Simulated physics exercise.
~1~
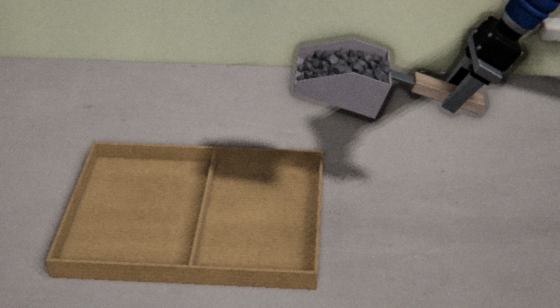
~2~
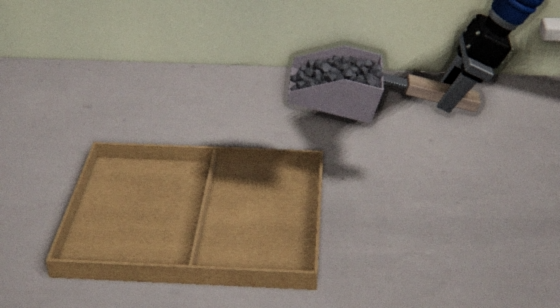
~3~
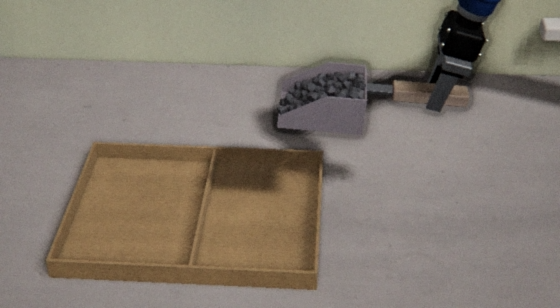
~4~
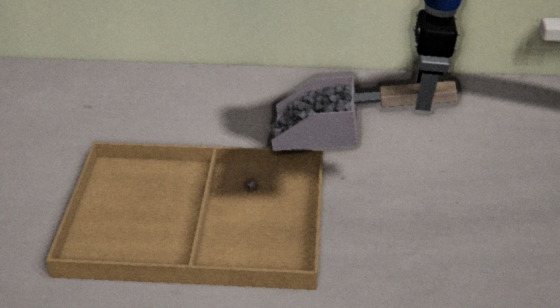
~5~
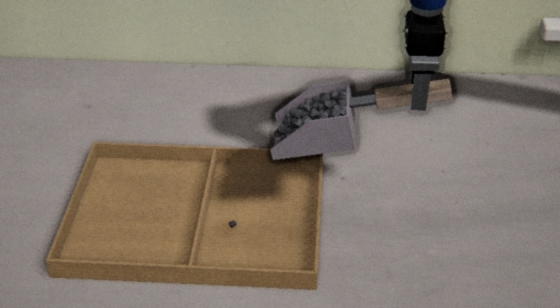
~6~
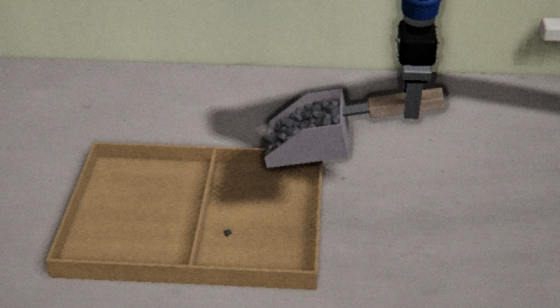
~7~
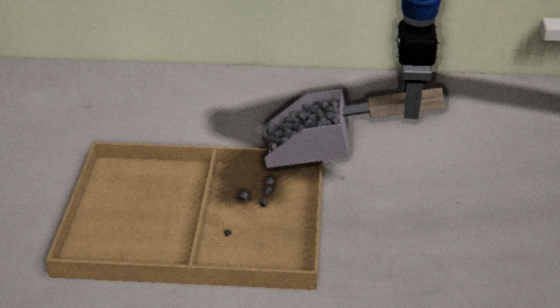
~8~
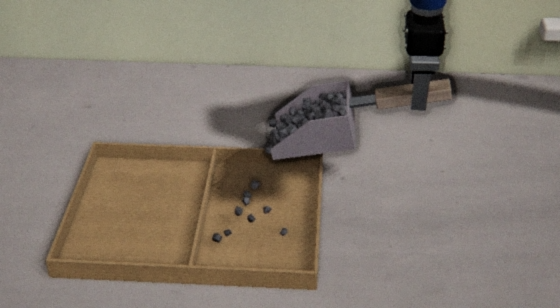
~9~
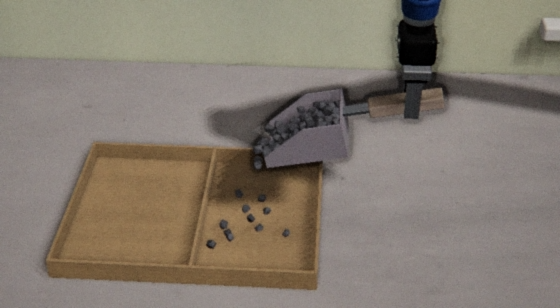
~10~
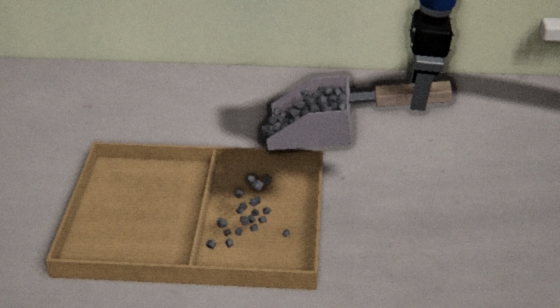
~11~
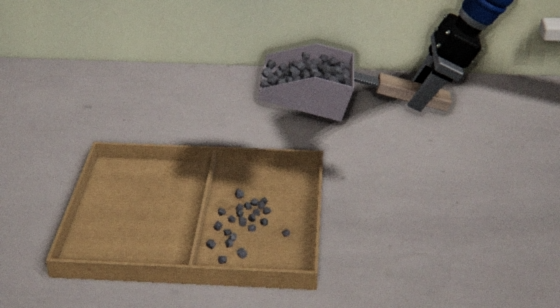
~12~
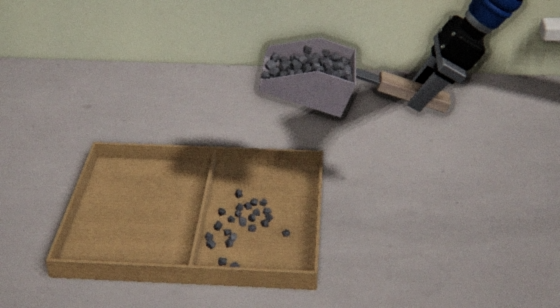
On a grey tabletop, a robot arm tipping a scoop of dark pebbles, spilling some into a tray's right compartment, then lifting away still loaded.
